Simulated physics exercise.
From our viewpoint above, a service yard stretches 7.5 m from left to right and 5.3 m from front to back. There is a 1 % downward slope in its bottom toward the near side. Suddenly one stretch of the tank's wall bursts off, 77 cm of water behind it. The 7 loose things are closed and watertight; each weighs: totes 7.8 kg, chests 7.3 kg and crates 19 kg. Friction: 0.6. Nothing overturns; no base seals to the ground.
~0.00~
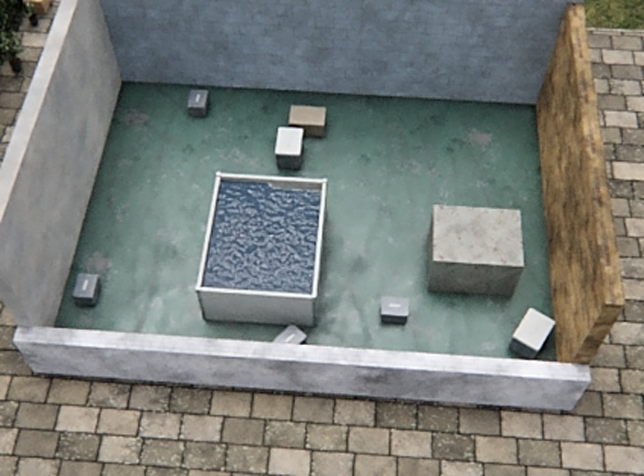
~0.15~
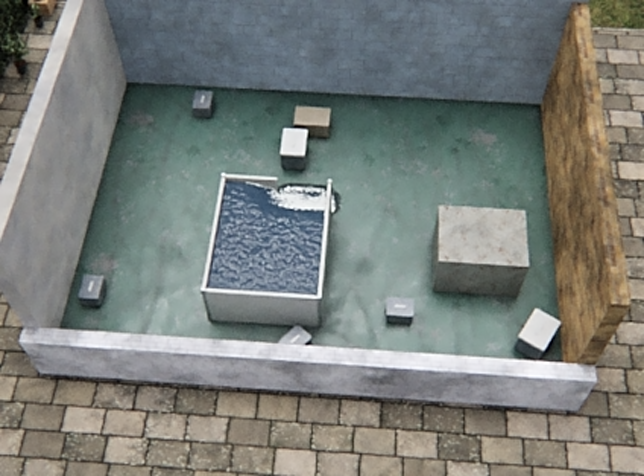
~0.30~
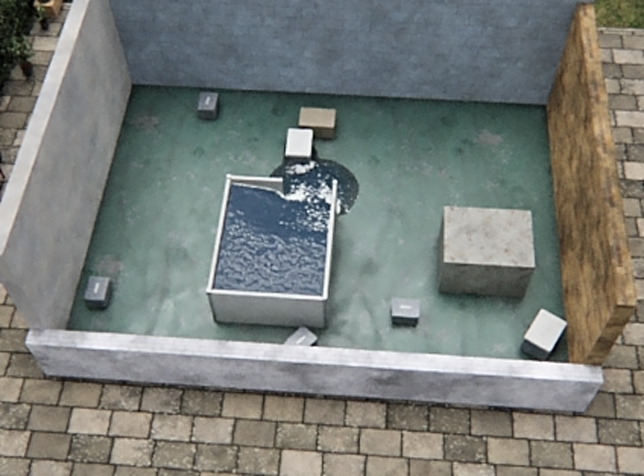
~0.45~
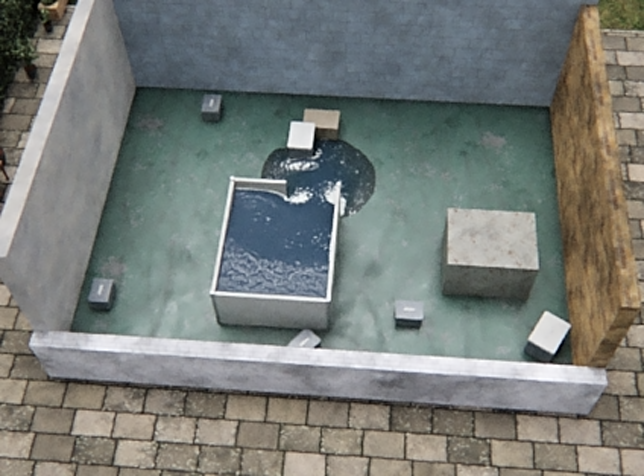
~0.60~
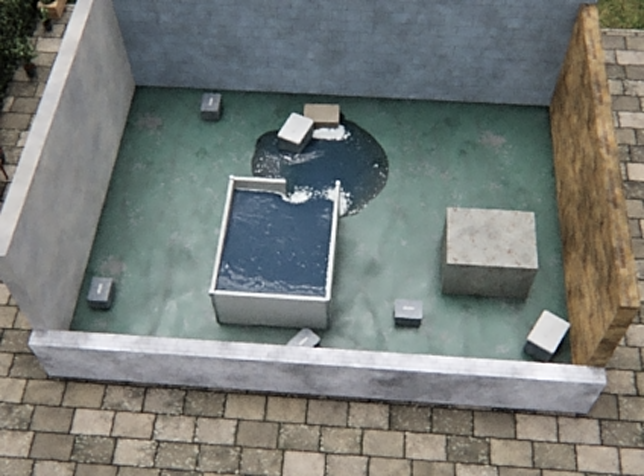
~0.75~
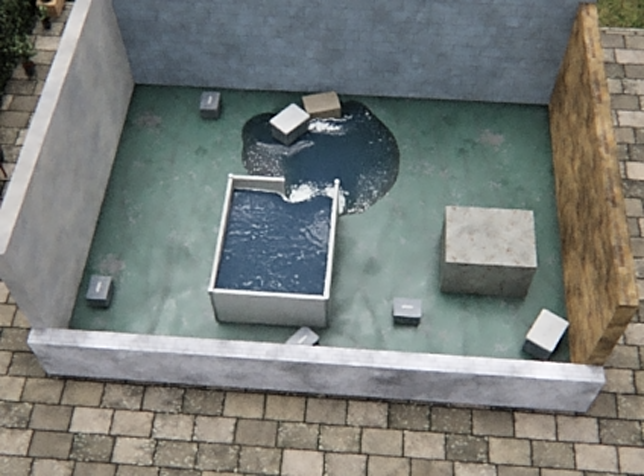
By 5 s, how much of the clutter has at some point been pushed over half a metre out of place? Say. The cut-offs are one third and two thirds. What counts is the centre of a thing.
Expect the moved ones to number a third to two thirds.
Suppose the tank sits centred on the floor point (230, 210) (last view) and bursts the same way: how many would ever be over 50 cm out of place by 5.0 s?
So the tally would be 4.
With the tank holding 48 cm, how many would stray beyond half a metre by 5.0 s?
In that case the number is 3.
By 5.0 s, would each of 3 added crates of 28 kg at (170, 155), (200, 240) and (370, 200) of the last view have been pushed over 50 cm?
Each in turn ends up within the limit, within the limit, within the limit.
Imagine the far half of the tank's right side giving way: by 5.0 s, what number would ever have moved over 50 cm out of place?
Then it comes to 3 of them.
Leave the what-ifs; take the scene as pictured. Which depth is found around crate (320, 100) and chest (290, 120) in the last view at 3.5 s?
Depth approx. 17 cm / 13 cm.
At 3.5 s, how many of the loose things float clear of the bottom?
My tally comes to 2.
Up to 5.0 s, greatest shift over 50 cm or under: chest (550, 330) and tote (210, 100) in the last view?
Result, in order: Below the line; above the line.
After 1.1 s 2 of 7 are over 50 cm from their spots; 0 afloat.
After 2.2 s 3 of 7 are over 50 cm from their spots; 2 afloat.
After 3.5 s 3 of 7 are over 50 cm from their spots; 2 afloat.
After 5.0 s 3 of 7 are over 50 cm from their spots, and 3 have been at some point; 2 afloat.
